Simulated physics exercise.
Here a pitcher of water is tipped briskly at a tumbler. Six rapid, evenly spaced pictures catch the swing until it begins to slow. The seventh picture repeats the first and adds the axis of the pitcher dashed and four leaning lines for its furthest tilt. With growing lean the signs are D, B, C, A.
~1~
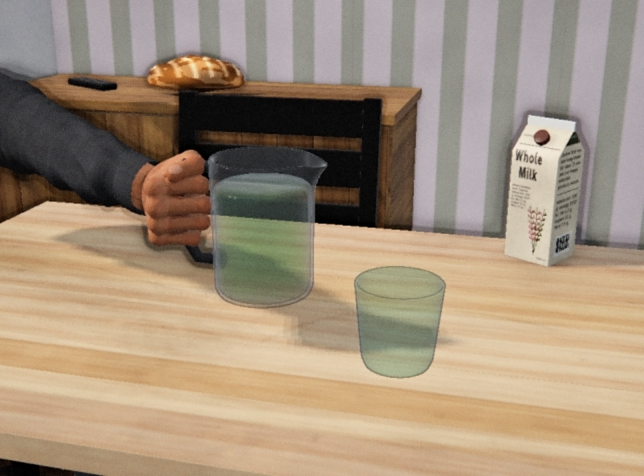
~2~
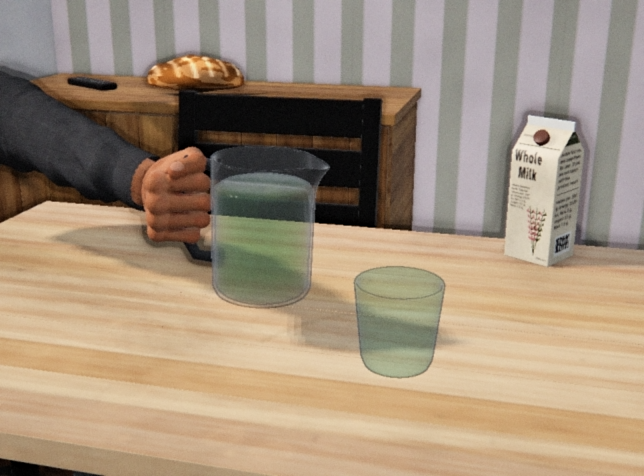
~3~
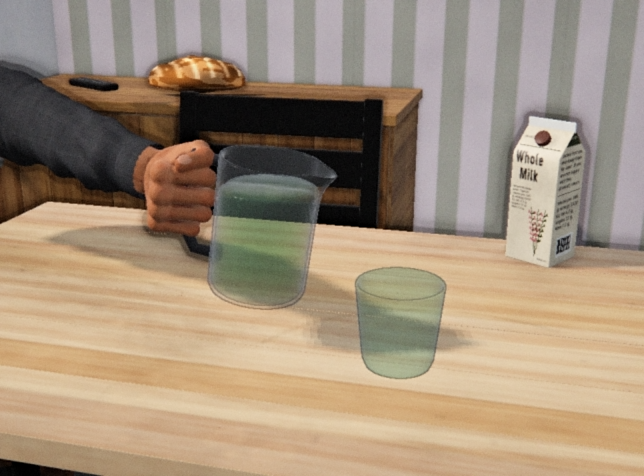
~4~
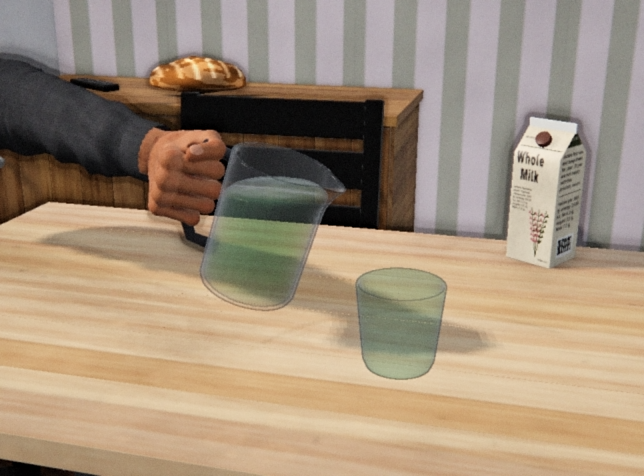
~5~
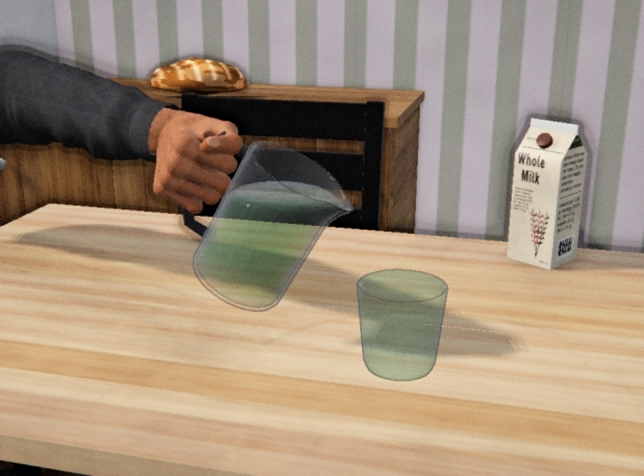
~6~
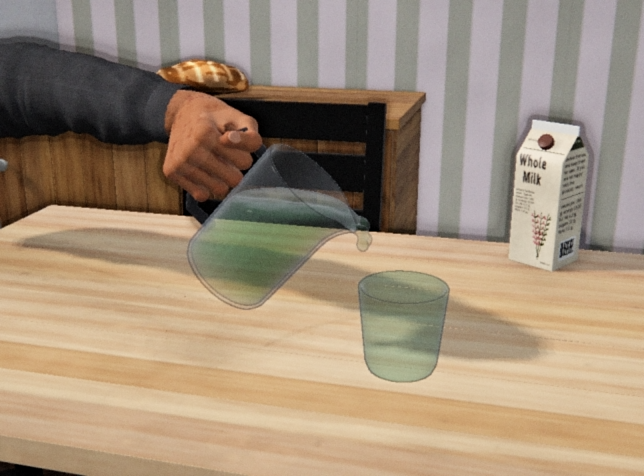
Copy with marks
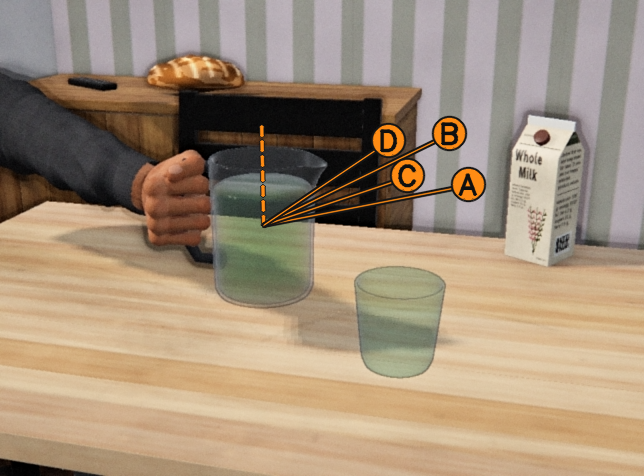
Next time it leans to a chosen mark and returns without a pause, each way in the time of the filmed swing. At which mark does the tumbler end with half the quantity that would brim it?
Line D.
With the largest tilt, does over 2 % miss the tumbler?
Yes.
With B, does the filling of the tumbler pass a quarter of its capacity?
Yes, it does.
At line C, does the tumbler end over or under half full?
Over half.
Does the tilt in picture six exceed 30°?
Yes, it does.
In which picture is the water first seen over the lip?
In picture 6.
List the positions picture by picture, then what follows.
Upright, lip at (324, 165); rim of the tumbler round (400, 281); nothing has left yet.
Tipped about 2°, lip at (326, 168); nothing has left yet.
Tipped about 8°, lip at (334, 176); nothing has left yet.
Tipped about 18°, lip at (343, 190); nothing has left yet.
Tipped about 29°, lip at (351, 209); nothing has left yet.
Tipped about 42°, lip at (355, 229); water is over the lip, down to (365, 246).
On the marked copy, A at (451, 188); B at (434, 141); C at (391, 182); D at (375, 150).
Choosing A, the tumbler is filled to the brim; 12 % of the water is spilt.
Choosing B, the tumbler ends with about 69 % of what it can hold.
Choosing C, the tumbler ends with about 95 % of what it can hold.
Choosing D, the tumbler ends with about 48 % of what it can hold.
